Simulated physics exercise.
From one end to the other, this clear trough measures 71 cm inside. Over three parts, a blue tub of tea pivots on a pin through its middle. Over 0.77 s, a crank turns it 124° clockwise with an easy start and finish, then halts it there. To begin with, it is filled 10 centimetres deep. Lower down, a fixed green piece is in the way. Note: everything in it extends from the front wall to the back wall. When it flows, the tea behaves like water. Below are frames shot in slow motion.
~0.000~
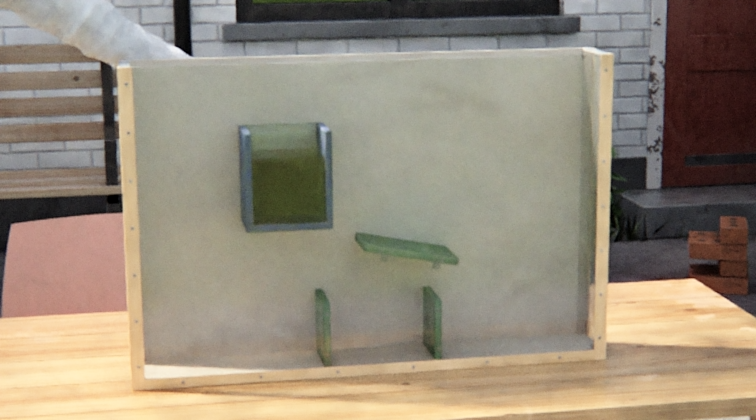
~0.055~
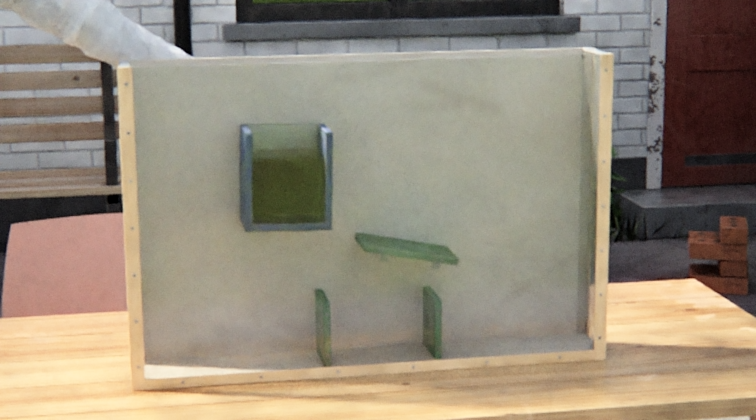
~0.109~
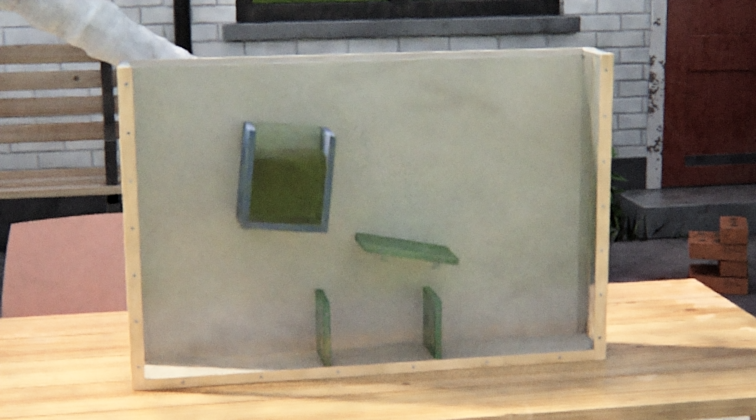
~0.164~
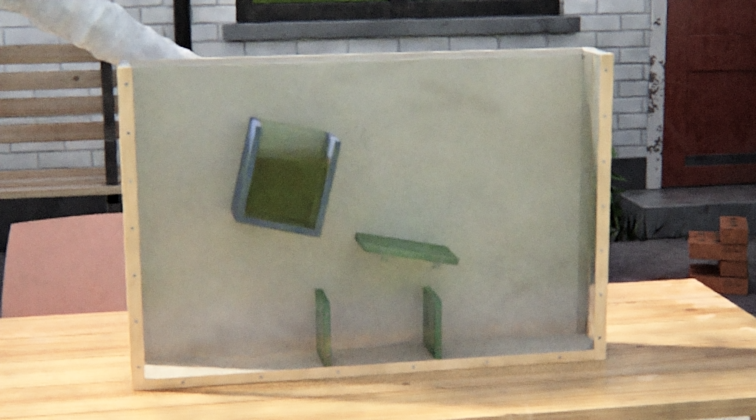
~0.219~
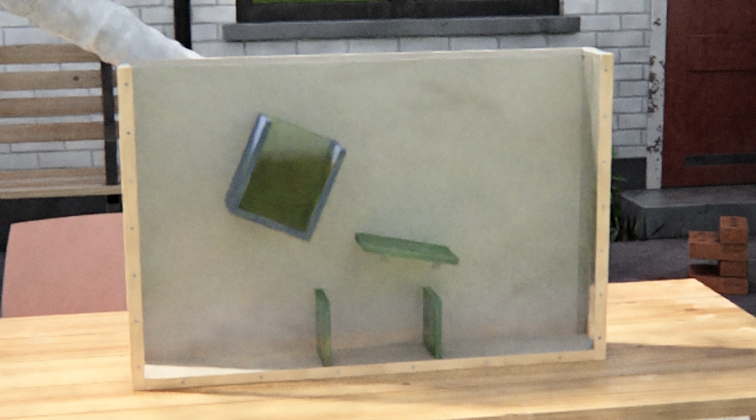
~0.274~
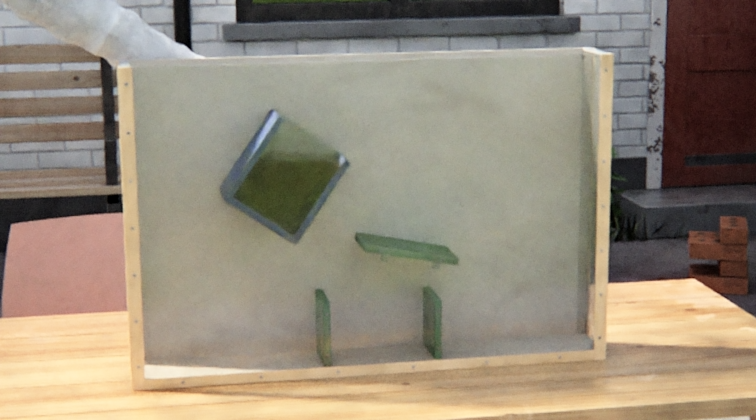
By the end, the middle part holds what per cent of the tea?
Around 65 out of 100.
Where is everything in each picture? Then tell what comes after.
In the first frame, turned 0° so far; the right rim is at (328, 133); the highest tea is at (322, 159); divider tops at (327, 305) and (439, 302).
In the second frame, turned 2° so far; the right rim is at (330, 134); the highest tea is at (304, 159).
In the third frame, turned 6° so far; the right rim is at (333, 137); the highest tea is at (264, 161).
In the fourth frame, turned 13° so far; the right rim is at (338, 143); the highest tea is at (293, 160).
In the fifth frame, turned 23° so far; the right rim is at (343, 152); the highest tea is at (278, 161).
In the sixth frame, turned 35° so far; the right rim is at (347, 163); the highest tea is at (276, 163).
After 0.48 s 100 per cent has yet to come down; below, left 0, middle 0, right 0.
After 0.74 s 44 per cent has yet to come down; below, left 2, middle 41, right 13.
After 1.08 s 1 per cent has yet to come down; below, left 9, middle 63, right 27.
In the end the left part holds 9, the middle 63 and the right 27 per cent.
